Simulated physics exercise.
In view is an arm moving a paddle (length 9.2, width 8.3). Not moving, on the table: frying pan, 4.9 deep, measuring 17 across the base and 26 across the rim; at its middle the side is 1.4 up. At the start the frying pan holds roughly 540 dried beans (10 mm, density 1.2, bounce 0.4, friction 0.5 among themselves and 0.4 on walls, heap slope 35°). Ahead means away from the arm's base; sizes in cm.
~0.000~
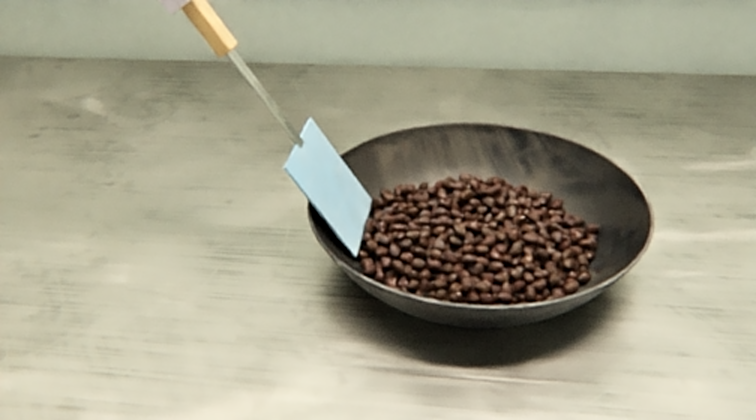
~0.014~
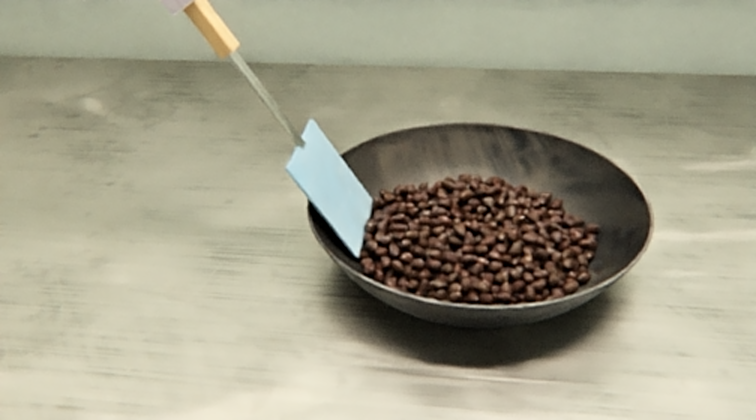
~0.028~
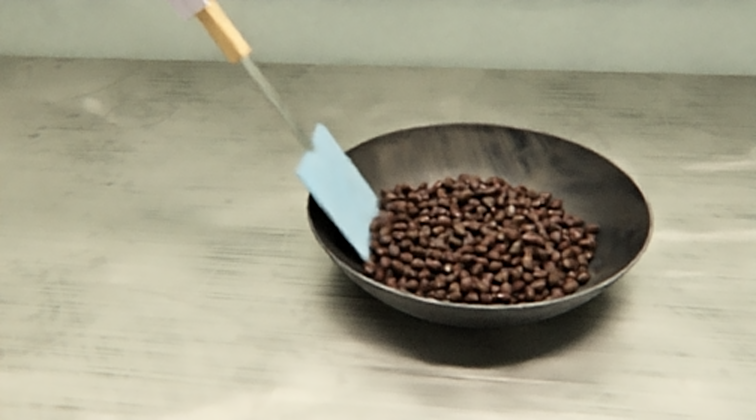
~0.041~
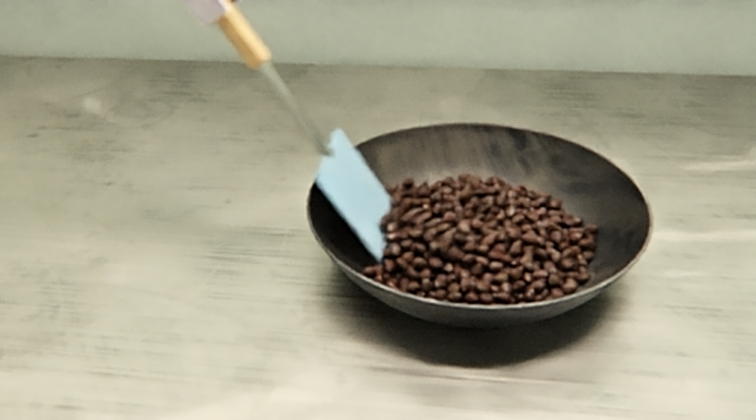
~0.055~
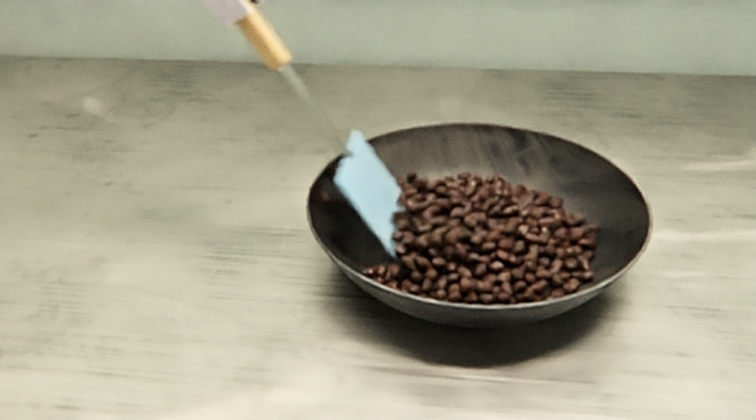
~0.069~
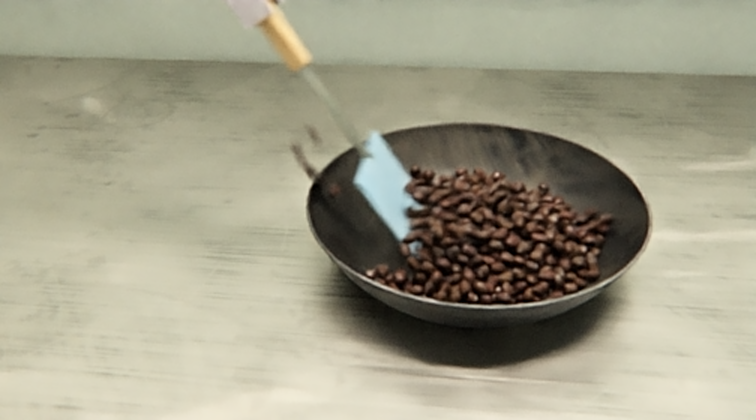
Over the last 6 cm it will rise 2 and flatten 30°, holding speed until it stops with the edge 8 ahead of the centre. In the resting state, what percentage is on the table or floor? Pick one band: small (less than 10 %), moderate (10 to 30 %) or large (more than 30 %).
Moderate.
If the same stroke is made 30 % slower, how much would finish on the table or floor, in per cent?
5 per cent, about.
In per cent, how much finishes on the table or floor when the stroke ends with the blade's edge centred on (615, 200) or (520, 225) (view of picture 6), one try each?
Around 40 per cent for the first try and 0 per cent for the second.
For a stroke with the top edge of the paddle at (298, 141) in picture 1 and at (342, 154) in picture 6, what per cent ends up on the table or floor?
Near 5 in a hundred.
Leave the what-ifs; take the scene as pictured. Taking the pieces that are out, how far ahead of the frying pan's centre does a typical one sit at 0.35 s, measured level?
I'd say some 18 centimetres.
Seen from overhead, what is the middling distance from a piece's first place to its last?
Around 6 cm, measured level.
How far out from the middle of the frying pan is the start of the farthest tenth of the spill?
Roughly 25 cm.
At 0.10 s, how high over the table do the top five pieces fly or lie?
Roughly 12 cm above the table.
After 0.10 s, sloping 58°, highest piece 17 above the table; 538 in the frying pan, 4 on the blade or in flight.
After 0.14 s, sloping 49°, highest piece 24 above the table; 537 in the frying pan, 5 on the blade or in flight.
After 0.35 s, sloping 28°, highest piece 42 above the table; 450 in the frying pan, 76 on the table or floor, 16 on the blade or in flight.
After 1.40 s, sloping 28°, highest piece 6 above the table; 450 in the frying pan, 92 on the table or floor.
In the end, 450 in the frying pan, 92 on the table or floor. That is 17 % on the table or floor.
